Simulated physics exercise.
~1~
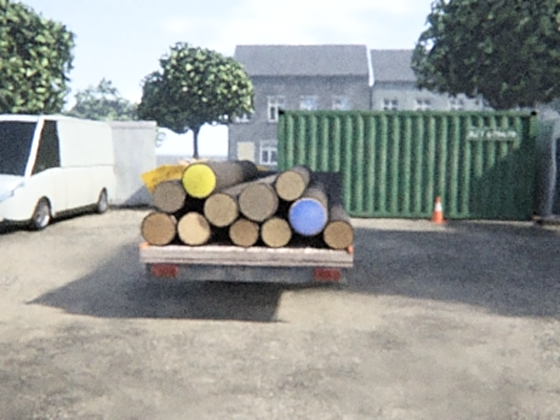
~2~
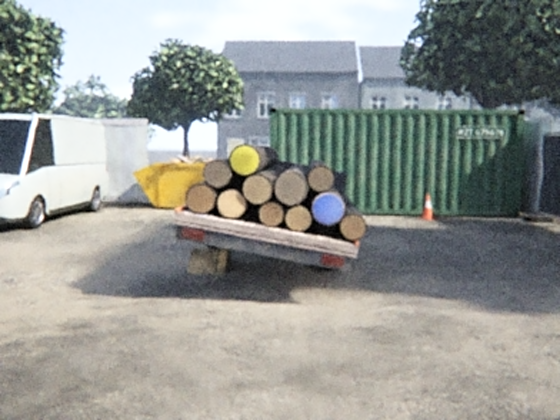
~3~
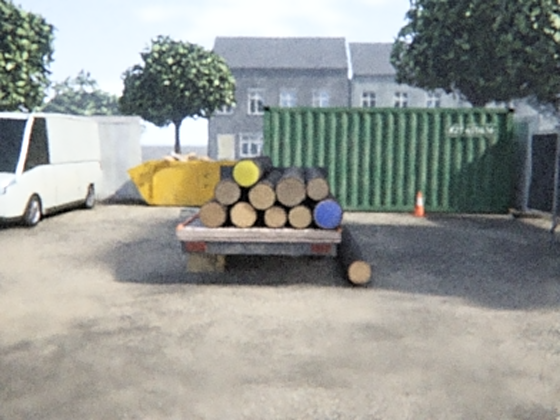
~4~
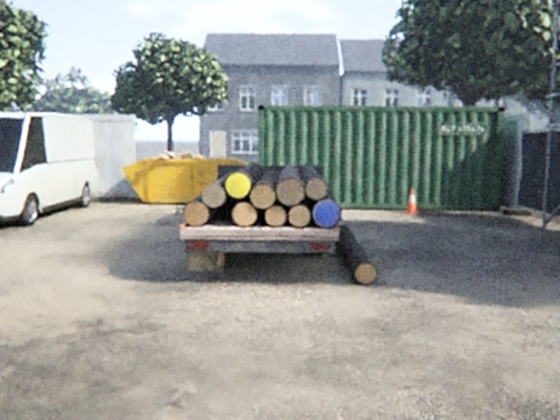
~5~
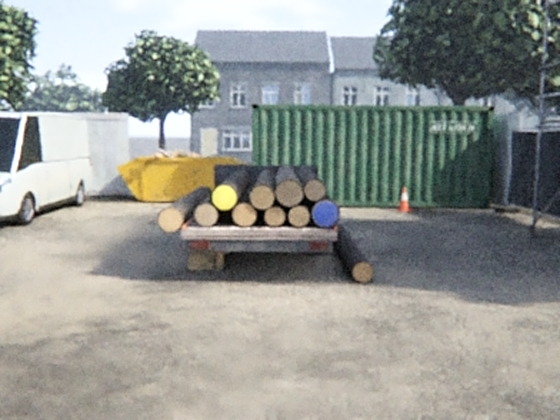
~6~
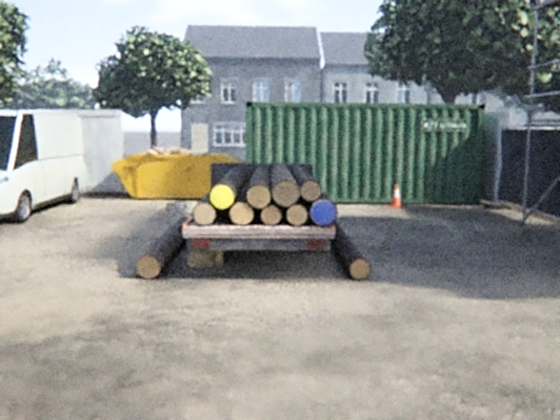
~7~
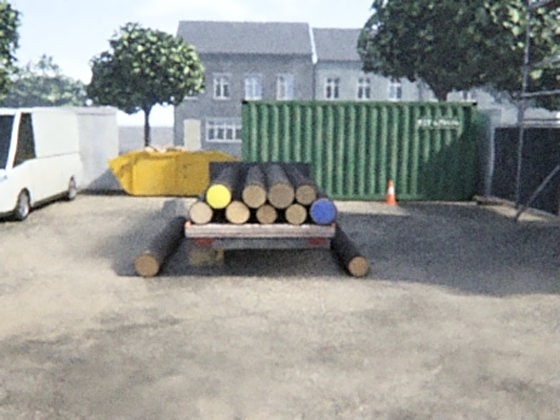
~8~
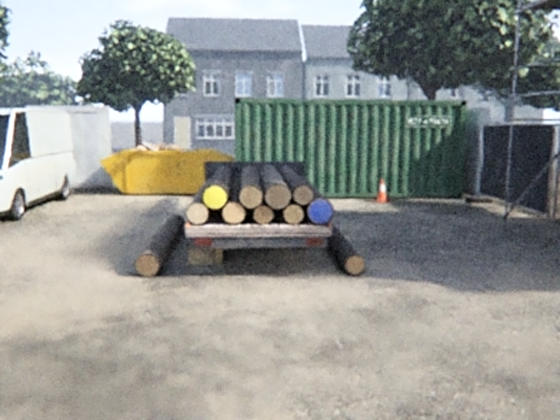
A log-laden trailer tilts and levels, dropping one log off the right, another off the left.
